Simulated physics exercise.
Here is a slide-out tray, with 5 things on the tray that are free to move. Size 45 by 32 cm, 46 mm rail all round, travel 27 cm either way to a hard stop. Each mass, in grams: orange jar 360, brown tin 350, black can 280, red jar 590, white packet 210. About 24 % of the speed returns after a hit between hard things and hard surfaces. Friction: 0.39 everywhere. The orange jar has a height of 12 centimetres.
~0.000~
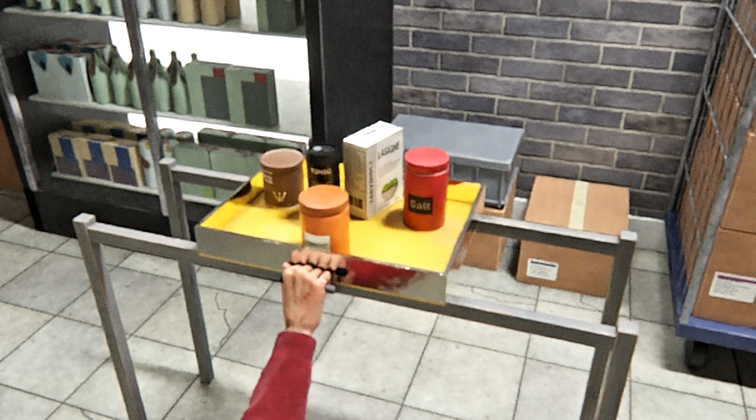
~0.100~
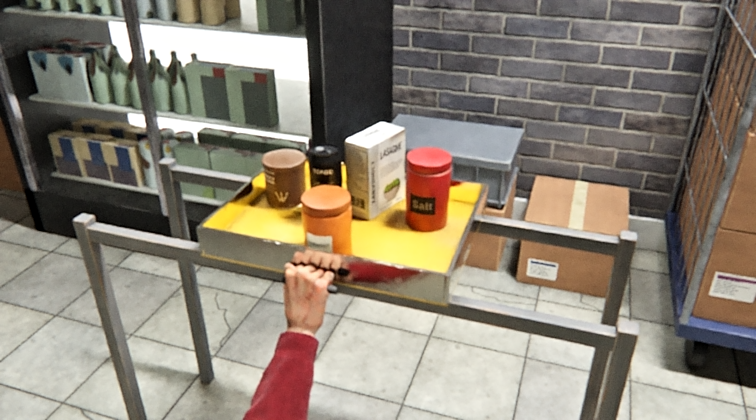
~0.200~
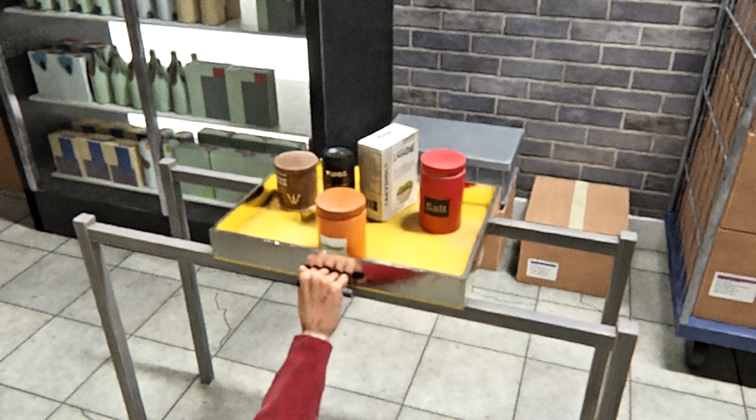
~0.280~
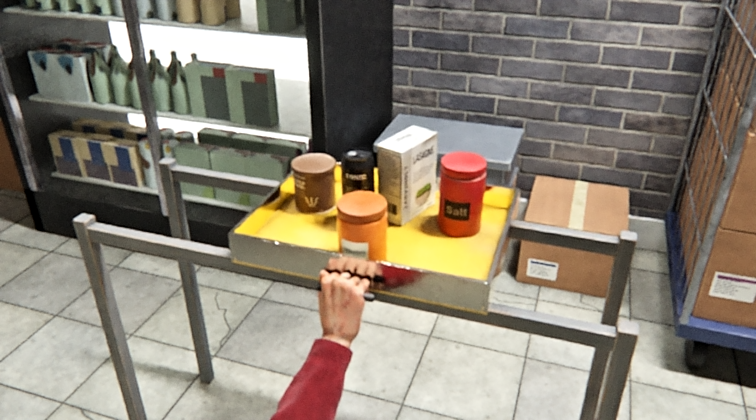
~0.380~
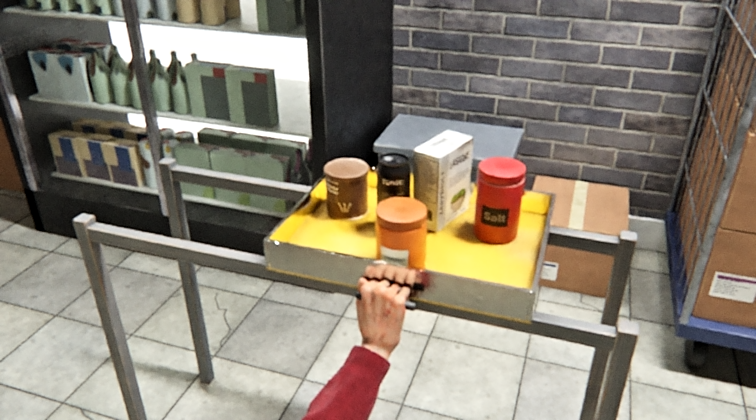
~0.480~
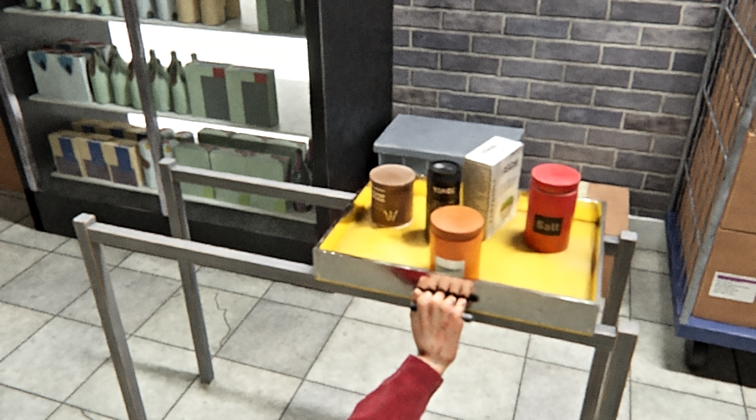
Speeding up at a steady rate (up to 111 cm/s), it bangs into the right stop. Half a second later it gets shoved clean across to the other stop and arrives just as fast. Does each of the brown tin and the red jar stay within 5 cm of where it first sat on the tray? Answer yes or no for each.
Brown tin: Yes, red jar: No.
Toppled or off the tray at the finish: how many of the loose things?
The tally is 0.
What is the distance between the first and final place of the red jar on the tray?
10 cm.
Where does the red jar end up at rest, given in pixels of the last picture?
End position: Roughly (252, 163).
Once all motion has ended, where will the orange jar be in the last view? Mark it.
It settles somewhere near (194, 202).
After 0.68 s, tray has slid 27 cm right; brown tin moved 12 cm near (473, 210); red jar 8° off upright near (603, 215); white packet 8° off upright.
After 2.08 s, tray has slid 27 cm left; brown tin moved 6 cm near (196, 165); red jar moved 4 cm near (279, 167); orange jar moved 6 cm.
In the end (2.8 s), not toppled but over 5 cm from the start, red jar and white packet; the other 3 under 5 cm from the start. At the end, from the last picture's camera, brown tin near (170, 161), red jar near (252, 163).
